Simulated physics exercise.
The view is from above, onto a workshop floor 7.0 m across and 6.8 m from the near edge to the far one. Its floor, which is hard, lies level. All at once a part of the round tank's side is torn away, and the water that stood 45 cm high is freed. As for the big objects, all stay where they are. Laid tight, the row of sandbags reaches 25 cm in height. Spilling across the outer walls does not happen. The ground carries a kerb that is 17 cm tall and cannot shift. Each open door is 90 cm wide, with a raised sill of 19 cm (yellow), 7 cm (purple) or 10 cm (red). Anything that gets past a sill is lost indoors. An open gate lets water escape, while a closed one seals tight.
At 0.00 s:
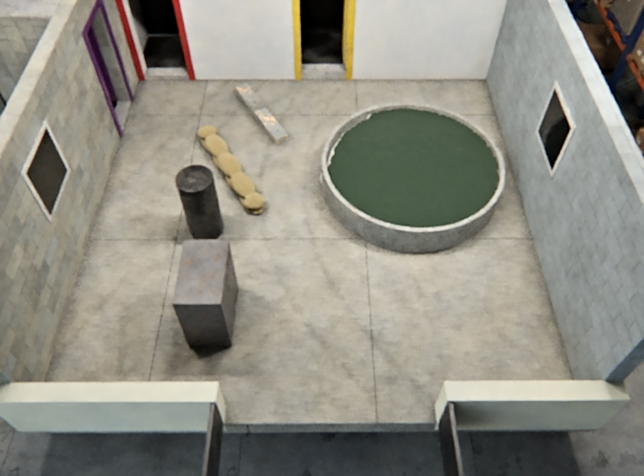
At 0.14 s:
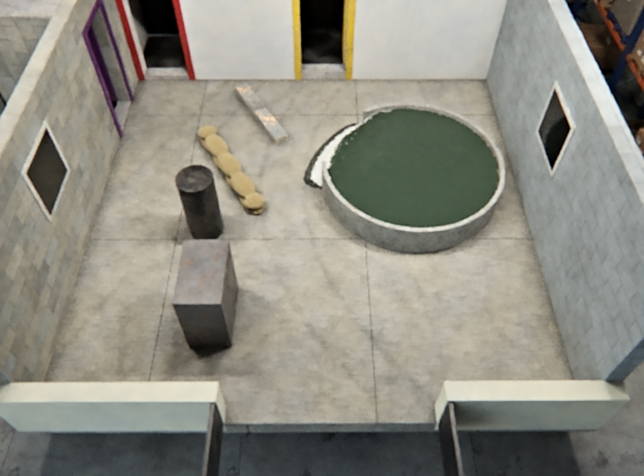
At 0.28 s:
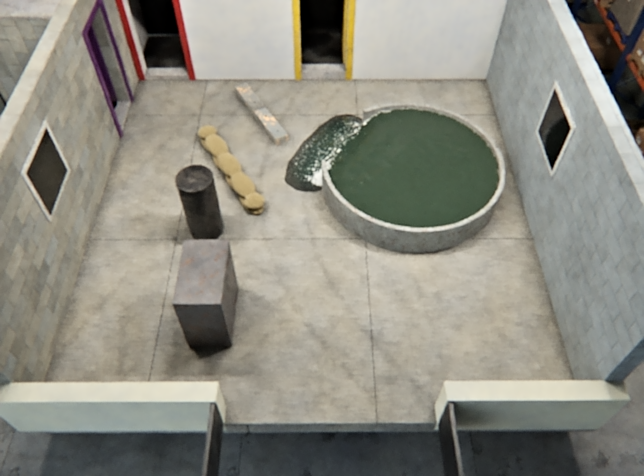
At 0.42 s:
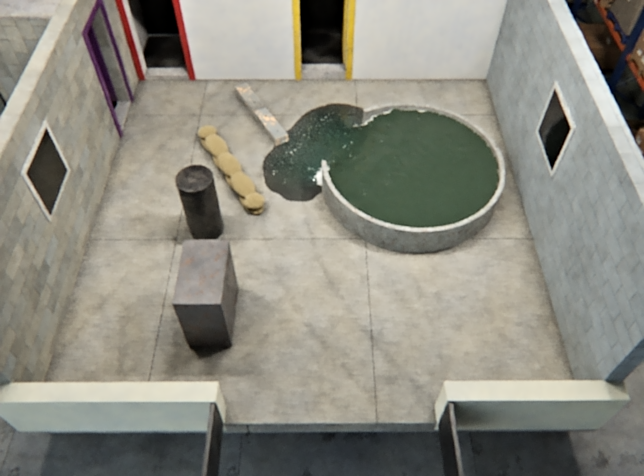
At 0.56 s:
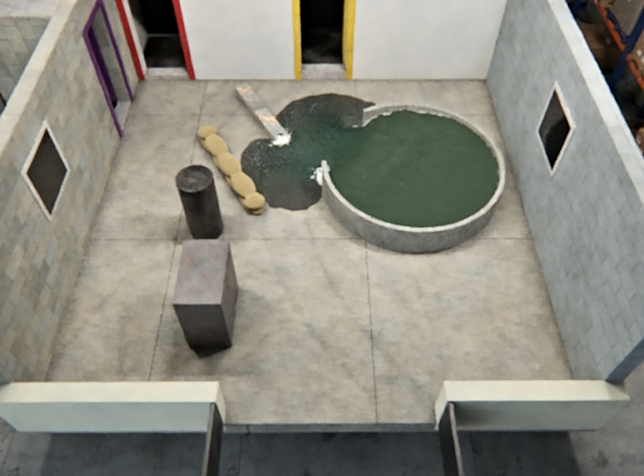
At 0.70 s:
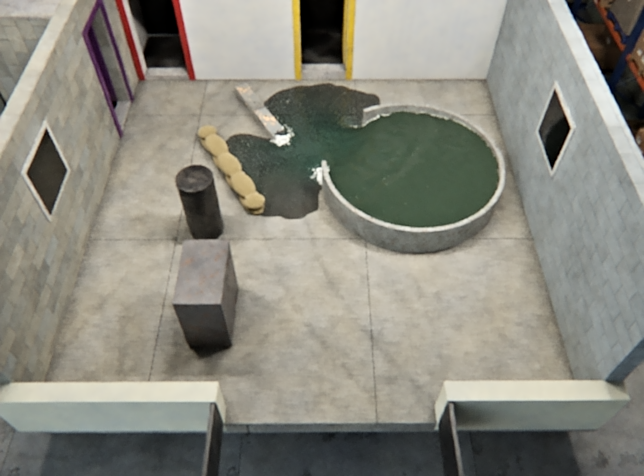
Dark green water bursts from the round tank's left side and spreads to the sandbags.
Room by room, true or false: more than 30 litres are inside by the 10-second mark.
Yellow door false; purple door true; red door true.
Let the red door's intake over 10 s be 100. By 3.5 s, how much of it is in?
Share by then: ~ 10 %.
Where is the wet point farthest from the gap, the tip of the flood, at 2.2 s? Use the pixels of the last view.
About pixel (138, 85).
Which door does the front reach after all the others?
The purple door.
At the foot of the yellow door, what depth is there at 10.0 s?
Depth: Approx. 9.0 cm.
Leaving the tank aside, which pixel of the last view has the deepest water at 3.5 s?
About (138, 85).
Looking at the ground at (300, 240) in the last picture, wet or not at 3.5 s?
Awash.
After 1.4 s water covers 15 % of the floor and is deepest (27 cm) near (287, 139); yellow door 10 cm at the sill, 0 L in, purple door not reached, red door not reached.
After 2.2 s water covers 20 % of the floor and is deepest (32 cm) near (272, 90); yellow door 18 cm at the sill, 0 L in, purple door not reached, red door 3 cm at the sill, 0 L in.
After 3.5 s water covers 35 % of the floor and is deepest (34 cm) near (138, 85); yellow door 18 cm at the sill, 3 L in, purple door 14 cm at the sill, 3 L in, red door 20 cm at the sill, 14 L in.
After 6.0 s water covers 70 % of the floor and is deepest (18 cm) near (147, 85); yellow door 15 cm at the sill, 4 L in, purple door 13 cm at the sill, 84 L in, red door 16 cm at the sill, 91 L in.
After 10.0 s water covers 95 % of the floor and is deepest (12 cm) near (463, 95); yellow door 9 cm at the sill, 4 L in, purple door 9 cm at the sill, 126 L in, red door 10 cm at the sill, 111 L in.
